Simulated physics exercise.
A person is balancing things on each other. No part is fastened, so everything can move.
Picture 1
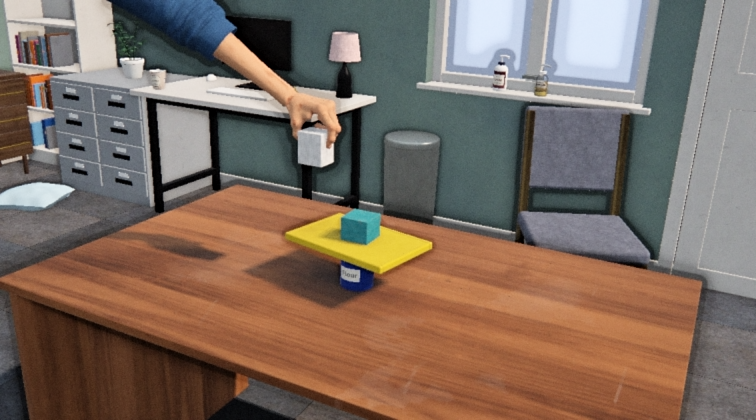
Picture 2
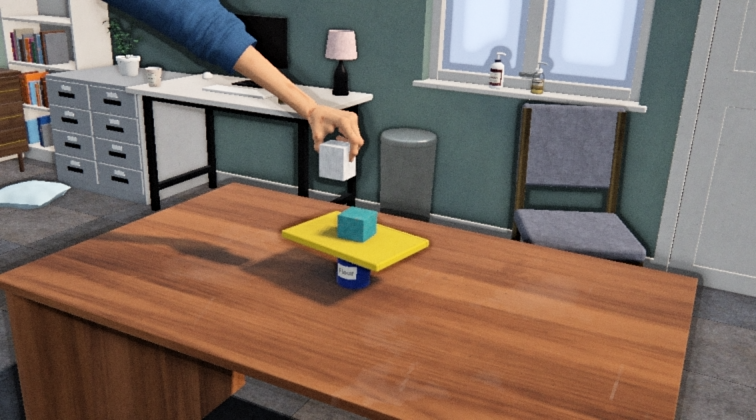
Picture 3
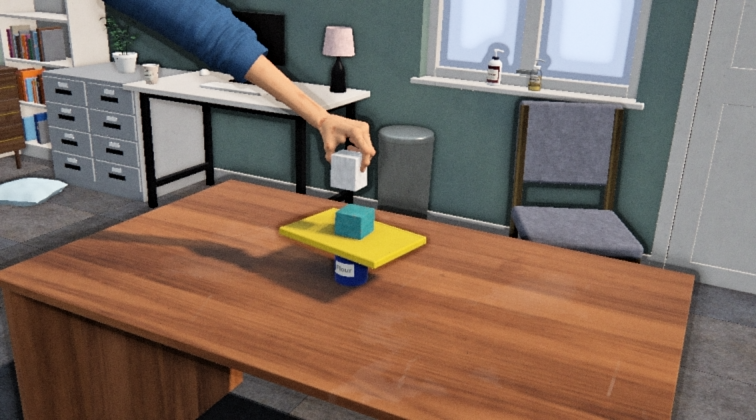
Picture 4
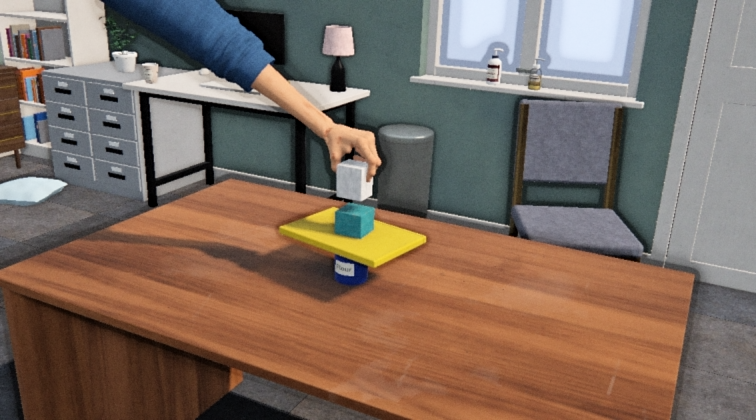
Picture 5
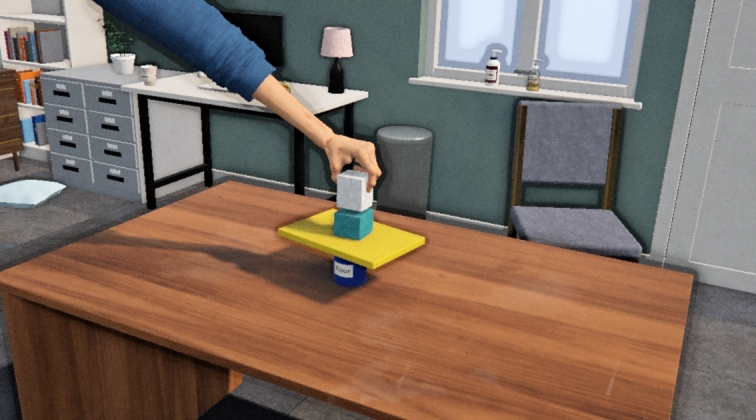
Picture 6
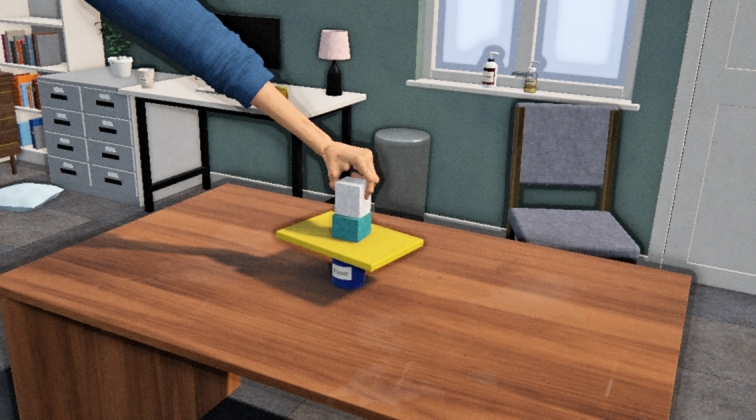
A hand lowers a white block onto a turquoise block on a yellow tray.
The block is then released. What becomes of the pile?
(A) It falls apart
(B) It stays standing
B, it stays standing.
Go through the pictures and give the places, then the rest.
Coming down; white block (316, 147); turquoise block (361, 227), in the first picture.
Coming down; white block (337, 160), in the second picture.
Coming down; white block (349, 170); yellow tray (352, 236), in the third picture.
Coming down; white block (355, 180); turquoise block (355, 221), in the fourth picture.
Coming down; white block (355, 191), in the fifth picture.
Set down, still held; white block (353, 197); yellow tray (349, 239), in the sixth picture.
Then, 0.20 s after the last picture, nothing has stirred.
Then, 0.60 s after the last picture, white block resting near (353, 198).
At rest, all 4 in place. Seen from the same camera at the end, white block near (353, 198). The pile holds.
